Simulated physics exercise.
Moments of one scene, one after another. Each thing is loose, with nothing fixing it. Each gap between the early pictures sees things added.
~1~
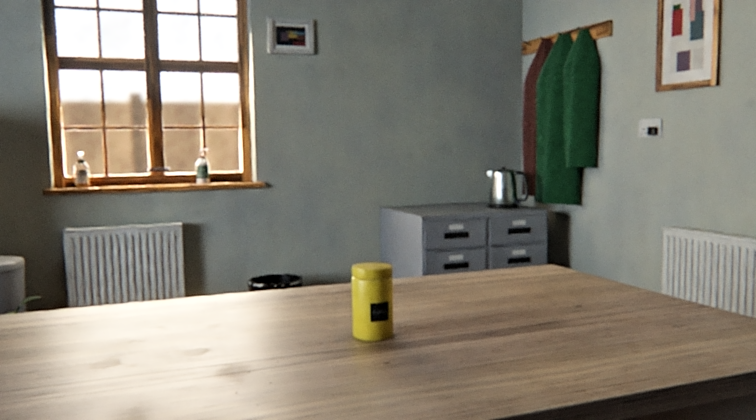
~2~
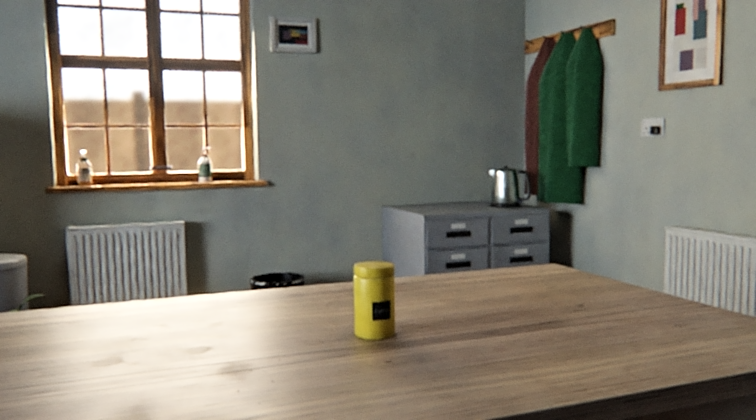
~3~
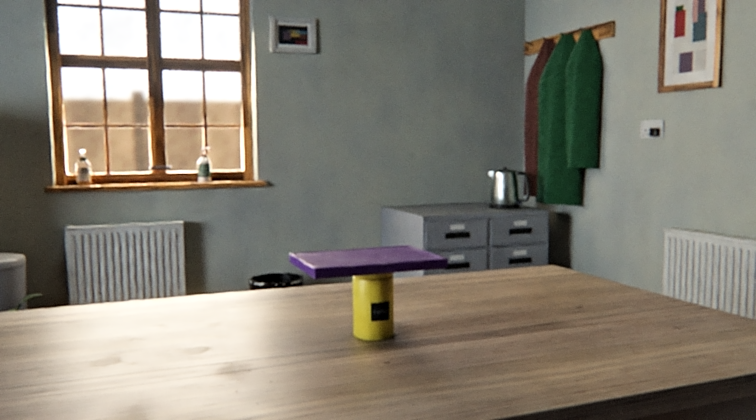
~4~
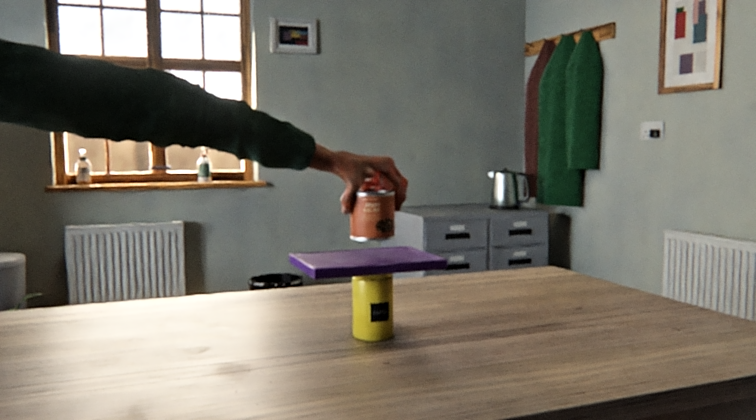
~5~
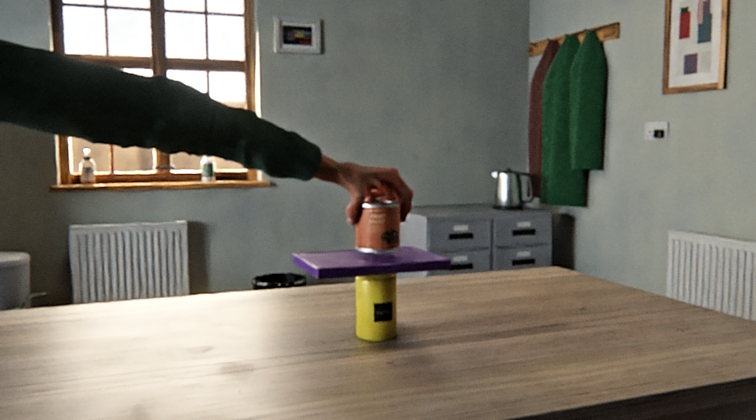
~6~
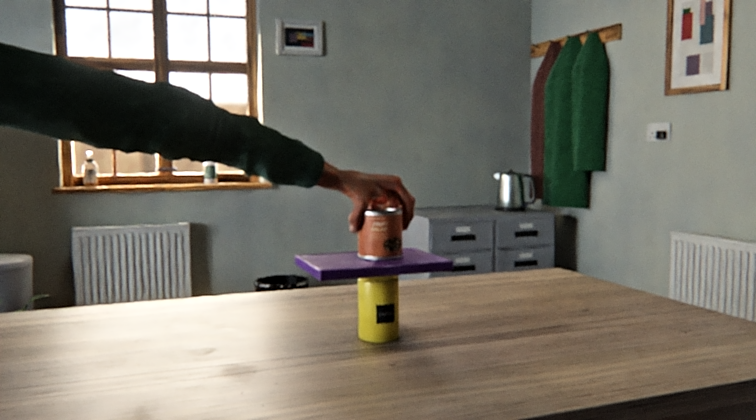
In a room with a wooden table, a yellow jar stands alone, then a flat purple slab appears on top of it; an arm reaches in from the left and lowers an orange tin onto the slab, keeping hold of it.
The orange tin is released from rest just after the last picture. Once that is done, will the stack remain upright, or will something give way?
The stack remains upright.
Then, 0.80 s on from there, no change.
Then, 1.80 s on from there, things are still on the move.
In the end, all 3 unmoved. At the end, from the last picture's camera, orange tin near (381, 234). The stack holds.
